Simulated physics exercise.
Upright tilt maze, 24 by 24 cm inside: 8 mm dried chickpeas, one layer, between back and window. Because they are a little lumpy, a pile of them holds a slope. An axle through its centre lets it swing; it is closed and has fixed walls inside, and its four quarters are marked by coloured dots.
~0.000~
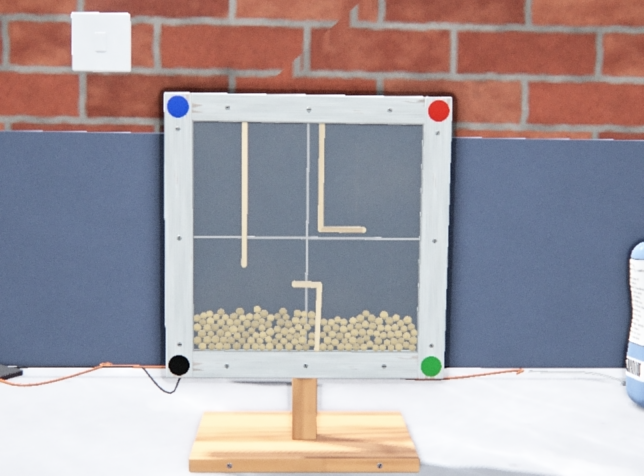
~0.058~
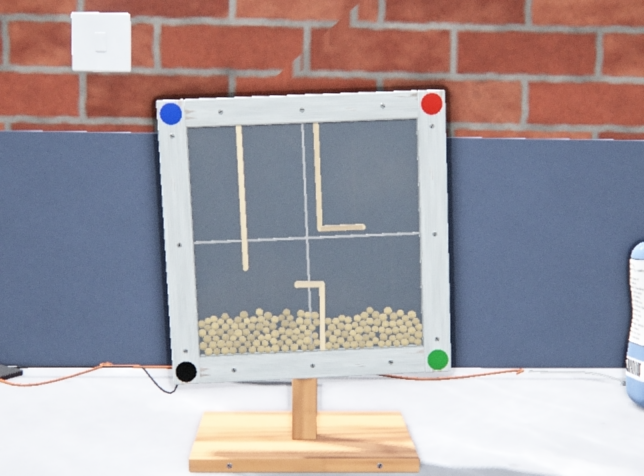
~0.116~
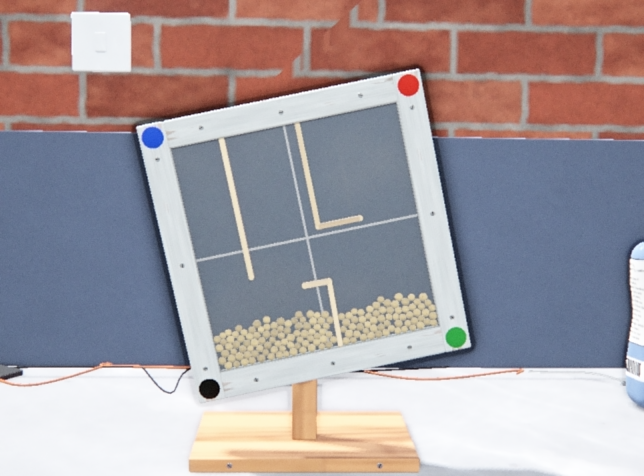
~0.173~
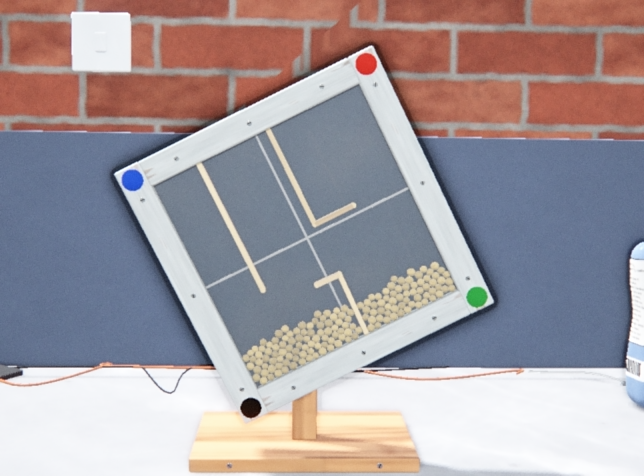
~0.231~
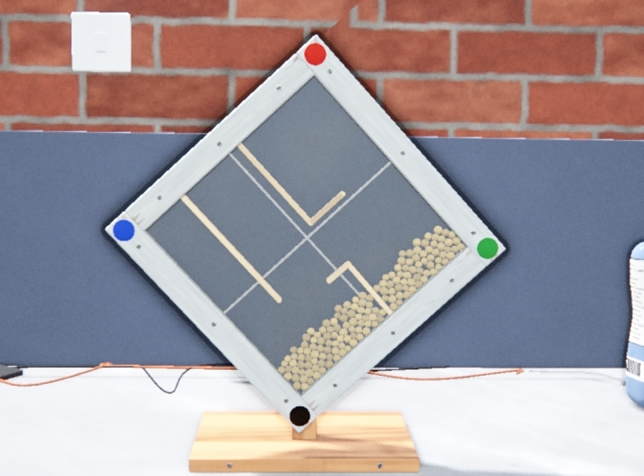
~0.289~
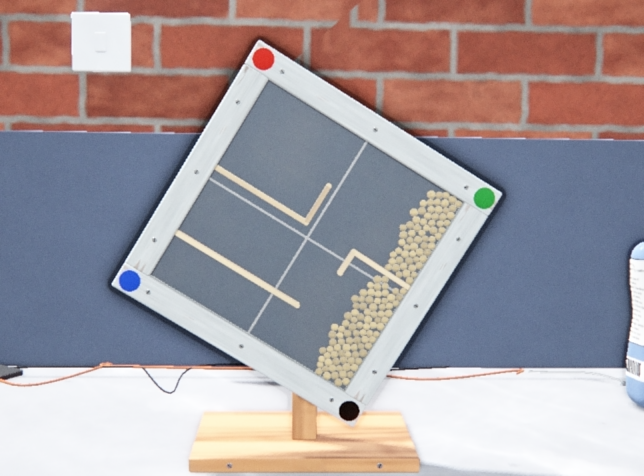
In the video, a square frame with coloured corner dots, inner strips and a layer of small beige balls turns steadily anticlockwise on a wooden stand, and the balls turn with it, forming a steep slope along one side.
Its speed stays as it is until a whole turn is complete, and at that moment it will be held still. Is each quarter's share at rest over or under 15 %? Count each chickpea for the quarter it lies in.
Shares - green quarter greater than, black quarter greater than, red quarter smaller than, blue quarter smaller than 15 percent.
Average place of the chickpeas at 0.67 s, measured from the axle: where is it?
The middle sits about 4 centimetres right and 1 centimetres below the axle.
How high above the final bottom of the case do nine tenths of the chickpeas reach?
Height: Approx. 5 cm.
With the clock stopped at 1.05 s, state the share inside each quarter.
Green quarter: 5; black quarter: 0; red quarter: 30; blue quarter: 60.
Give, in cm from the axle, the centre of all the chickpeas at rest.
Offset: About 2 cm left, about 10 cm below.
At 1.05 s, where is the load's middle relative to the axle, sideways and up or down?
The middle is around 7 cm right of the axle and some 2 cm higher than it.
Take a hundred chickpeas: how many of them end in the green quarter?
I'd say close to 35 per cent of the load.
After 0.67 s it has turned 164°, the chickpeas' middle is 4 cm right of and 1 cm below the axle; by quarter, green 30 %, black 30 %, red 5 %, blue 35 %.
After 1.05 s it has turned 269°, the chickpeas' middle is 7 cm right of and 2 cm above the axle; by quarter, green 5 %, red 30 %, blue 60 %.
After 1.45 s it has turned 360°, the chickpeas' middle is 2 cm left of and 8 cm below the axle; by quarter, green 30 %, black 70 %, red 5 %.
Settled by 2.0 s, green 35 %, black 65 %, red 0 %, blue 0 %.
